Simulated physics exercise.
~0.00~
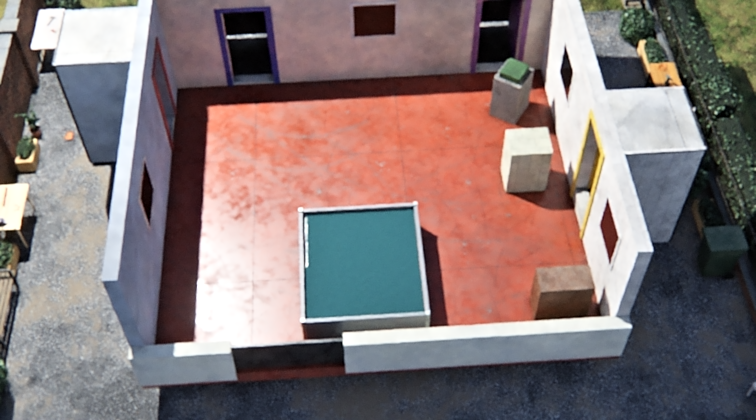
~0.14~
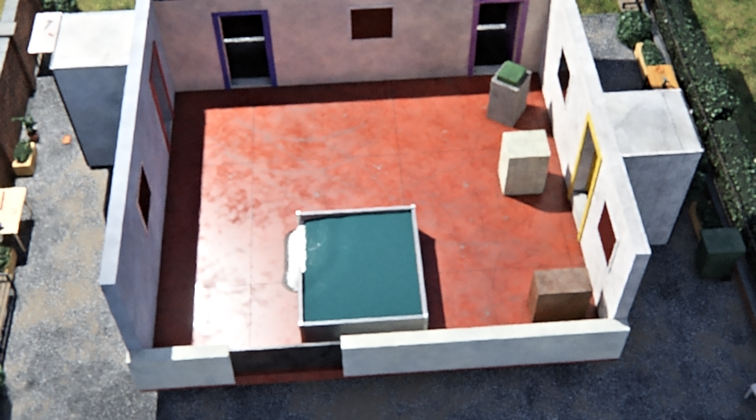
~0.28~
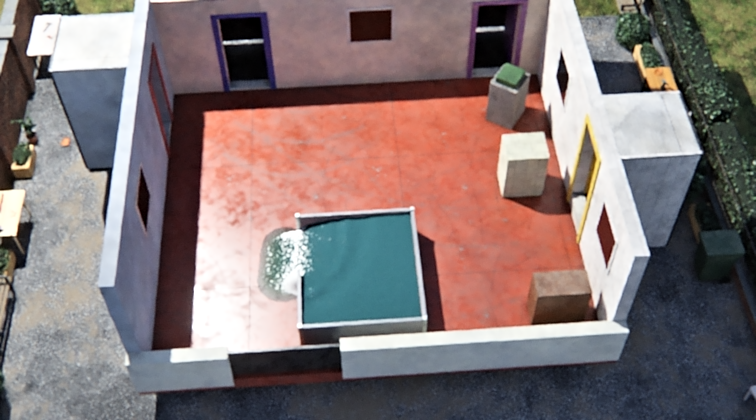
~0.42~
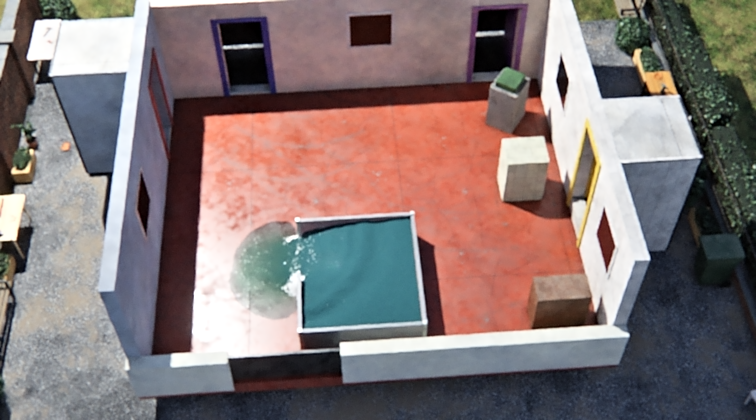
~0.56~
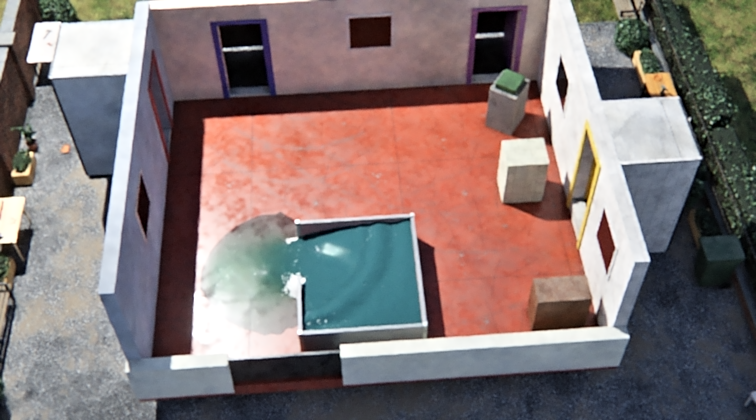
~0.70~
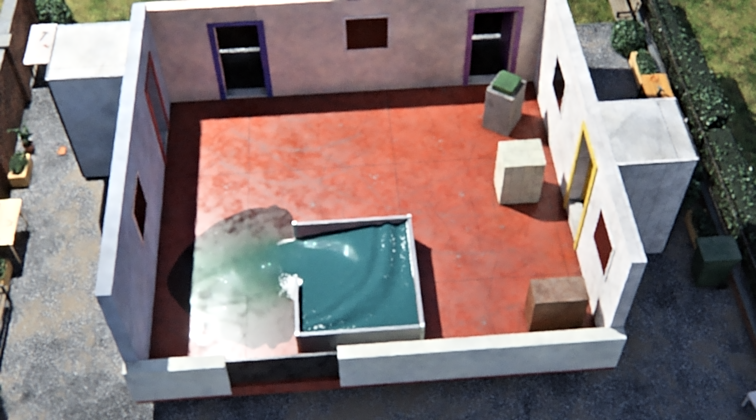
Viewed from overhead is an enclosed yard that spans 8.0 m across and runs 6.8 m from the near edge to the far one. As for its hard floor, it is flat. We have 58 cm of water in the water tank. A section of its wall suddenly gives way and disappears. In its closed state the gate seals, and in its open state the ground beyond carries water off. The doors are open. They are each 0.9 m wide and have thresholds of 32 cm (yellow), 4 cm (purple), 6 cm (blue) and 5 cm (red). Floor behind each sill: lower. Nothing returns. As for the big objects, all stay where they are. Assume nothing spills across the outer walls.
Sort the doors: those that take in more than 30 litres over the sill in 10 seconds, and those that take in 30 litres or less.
Sorted: The yellow door takes in 30 litres or less; the purple door takes in 30 litres or less; the blue door takes in more; the red door takes in more.
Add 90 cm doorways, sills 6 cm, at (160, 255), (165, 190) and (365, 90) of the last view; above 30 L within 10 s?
Taking them in order, the first gets enough, the second enough and the third too little.
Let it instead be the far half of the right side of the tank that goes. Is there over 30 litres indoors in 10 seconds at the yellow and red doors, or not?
Here's how it goes: Yellow falls short, red falls short.
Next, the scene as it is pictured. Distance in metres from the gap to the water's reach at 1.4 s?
I'd say around 3.2 m from the gap.
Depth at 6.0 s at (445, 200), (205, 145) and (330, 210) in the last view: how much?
0, 9, 0 cm.
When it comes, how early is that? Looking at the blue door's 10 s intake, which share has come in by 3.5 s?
0 percent or so by then.
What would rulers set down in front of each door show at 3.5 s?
Depths in cm: Yellow 0, purple 0, blue 10, red 9.
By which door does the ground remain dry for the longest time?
The answer is the yellow door.
After 1.4 s water covers 20 % of the floor and is deepest (34 cm) near (290, 262); yellow door not reached, purple door not reached, blue door not reached, red door not reached.
After 2.2 s water covers 25 % of the floor and is deepest (32 cm) near (149, 372); yellow door not reached, purple door not reached, blue door not reached, red door 7 cm at the sill, 0 L in.
After 3.5 s water covers 30 % of the floor and is deepest (28 cm) near (148, 381); yellow door not reached, purple door not reached, blue door 10 cm at the sill, 0 L in, red door 9 cm at the sill, 9 L in.
After 6.0 s water covers 55 % of the floor and is deepest (16 cm) near (282, 354); yellow door not reached, purple door not reached, blue door 12 cm at the sill, 47 L in, red door 10 cm at the sill, 26 L in.
After 10.0 s water covers 85 % of the floor and is deepest (12 cm) near (170, 114); yellow door 3 cm at the sill, 0 L in, purple door 6 cm at the sill, 3 L in, blue door 10 cm at the sill, 102 L in, red door 9 cm at the sill, 74 L in.
